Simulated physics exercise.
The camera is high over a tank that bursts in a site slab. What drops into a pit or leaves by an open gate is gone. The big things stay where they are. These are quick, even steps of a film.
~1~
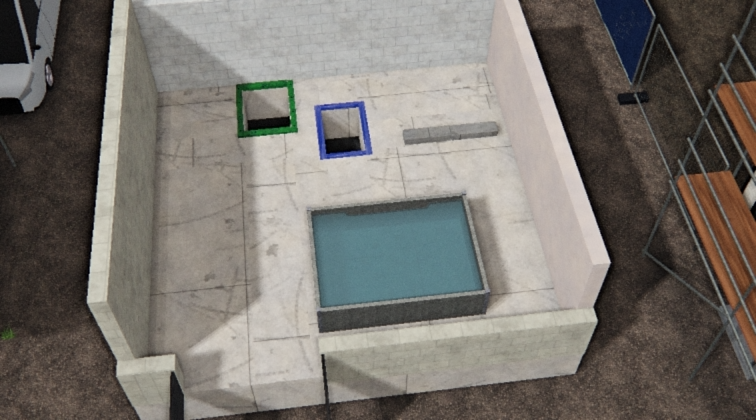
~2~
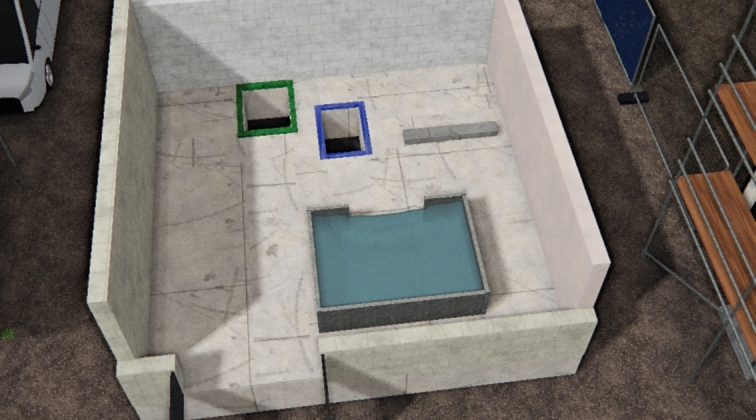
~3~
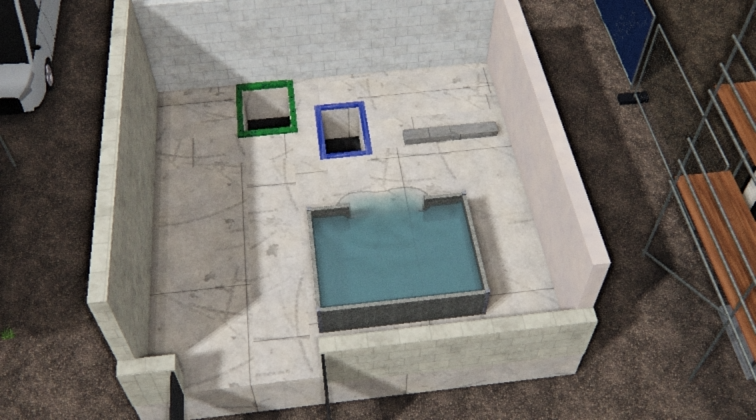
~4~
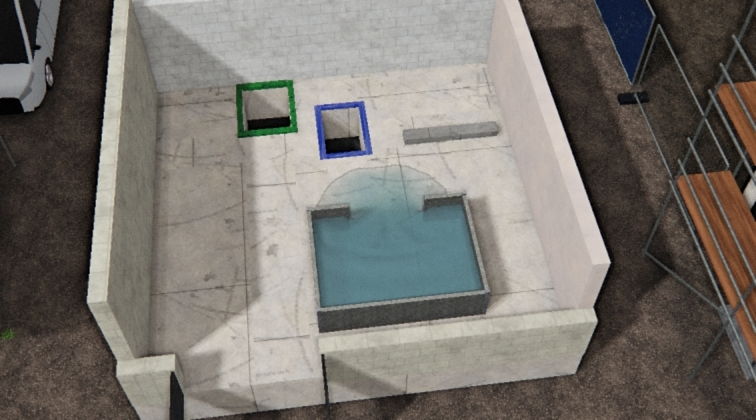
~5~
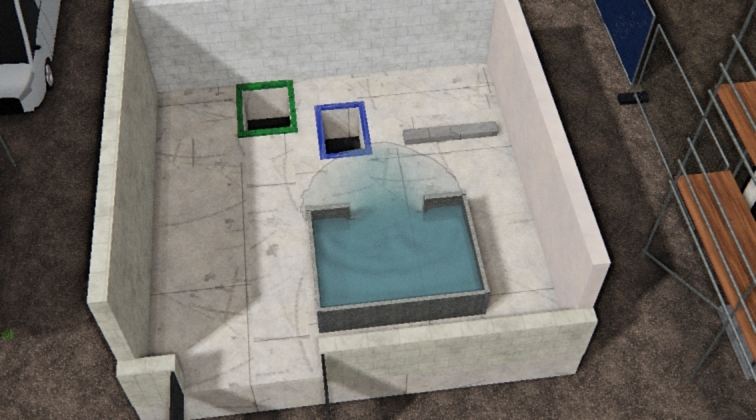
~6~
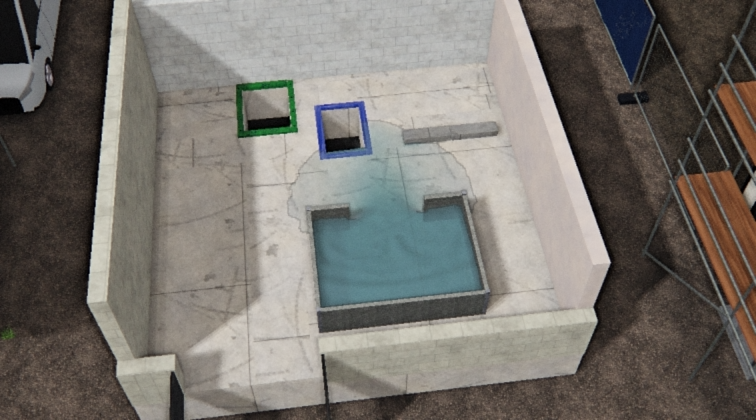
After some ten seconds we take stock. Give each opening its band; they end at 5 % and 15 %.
One by one: The gate takes less than 5 %; the blue pit takes more than 15 %; the green pit takes from 5 to 15 %.
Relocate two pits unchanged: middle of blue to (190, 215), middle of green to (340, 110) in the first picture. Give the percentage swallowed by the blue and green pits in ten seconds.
Per cent: Blue 10, green 25.
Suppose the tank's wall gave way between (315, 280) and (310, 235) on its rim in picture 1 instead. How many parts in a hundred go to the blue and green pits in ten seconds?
In per cent: Blue 4, green 12.
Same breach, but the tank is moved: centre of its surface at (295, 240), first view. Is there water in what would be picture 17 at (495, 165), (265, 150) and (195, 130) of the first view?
In turn: Clear, under water, covered.
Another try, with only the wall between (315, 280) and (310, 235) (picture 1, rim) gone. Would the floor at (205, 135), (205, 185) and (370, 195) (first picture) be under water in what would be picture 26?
One after the other: Covered, under water, free of water.
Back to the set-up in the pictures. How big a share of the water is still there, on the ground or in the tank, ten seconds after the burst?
Some 52 per cent.
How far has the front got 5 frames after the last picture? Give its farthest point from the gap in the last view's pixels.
At about (405, 71).
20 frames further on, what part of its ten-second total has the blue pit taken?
I make it 40 per cent.
A moment on, water covers 25 % of the floor; the gate 0 %, the blue pit 5 %, the green pit 0 %.
Next, water covers 35 % of the floor; the gate 0 %, the blue pit 10 %, the green pit 1 %.
Then, water covers 50 % of the floor; the gate 0 %, the blue pit 16 %, the green pit 4 %.
Later, water covers 60 % of the floor; the gate 0 %, the blue pit 26 %, the green pit 8 %.
In the end, water covers 75 % of the floor; the gate 0 %, the blue pit 38 %, the green pit 10 %.
